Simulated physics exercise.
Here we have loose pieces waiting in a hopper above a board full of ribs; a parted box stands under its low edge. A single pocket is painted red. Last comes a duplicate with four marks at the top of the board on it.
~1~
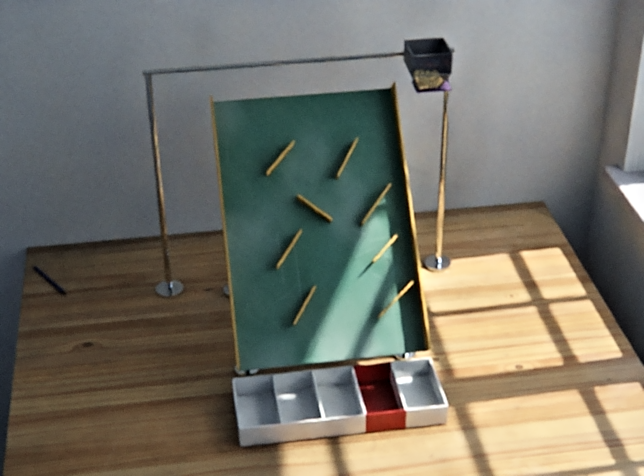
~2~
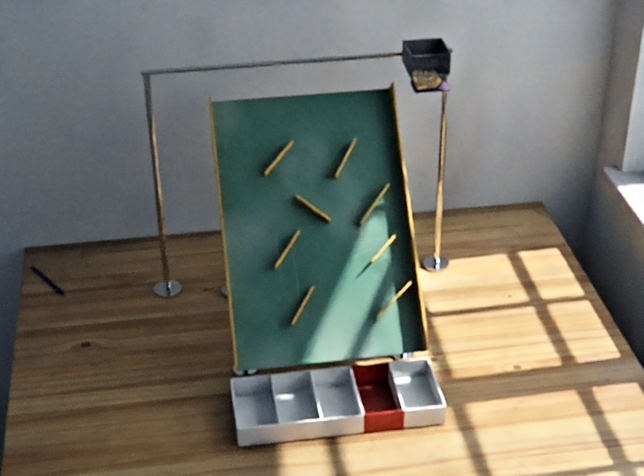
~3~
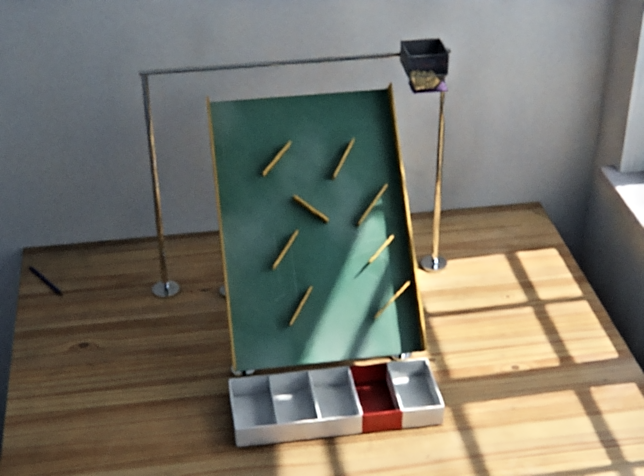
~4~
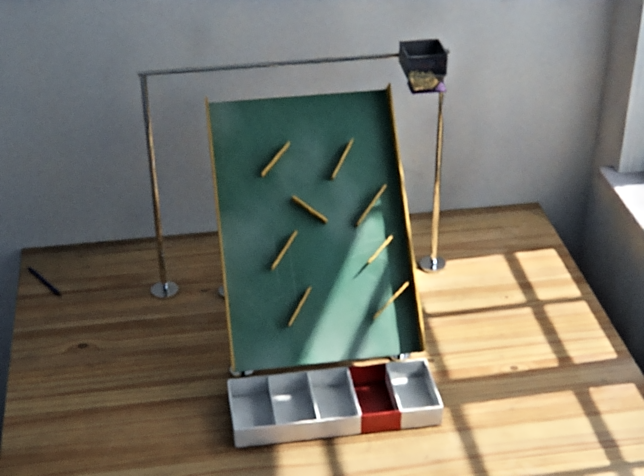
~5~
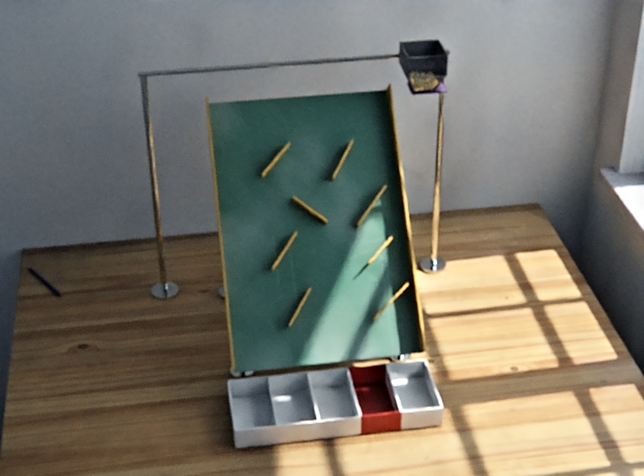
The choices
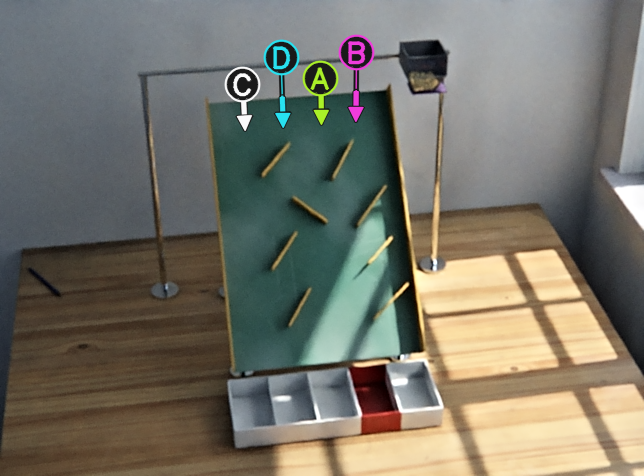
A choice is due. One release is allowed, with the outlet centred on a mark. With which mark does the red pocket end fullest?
A beats the others.
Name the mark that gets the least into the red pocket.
Mark C.
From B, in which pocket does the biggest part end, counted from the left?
It is the third one.
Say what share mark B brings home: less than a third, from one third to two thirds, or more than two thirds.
Less than a third.
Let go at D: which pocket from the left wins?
The first from the left.
On the marked copy, mark A meets the board at (321, 119); mark B meets the board at (355, 116); mark C meets the board at (244, 125); mark D meets the board at (283, 122).
Choosing A, about two thirds in the red pocket, about a quarter in other pockets, a stray few outside the box.
Choosing B, about a quarter in the red pocket, about two thirds in other pockets, a small part outside the box.
Choosing C, none in the red pocket, most in other pockets, about a quarter outside the box.
Choosing D, about a quarter in the red pocket, about two thirds in other pockets, a small part outside the box.
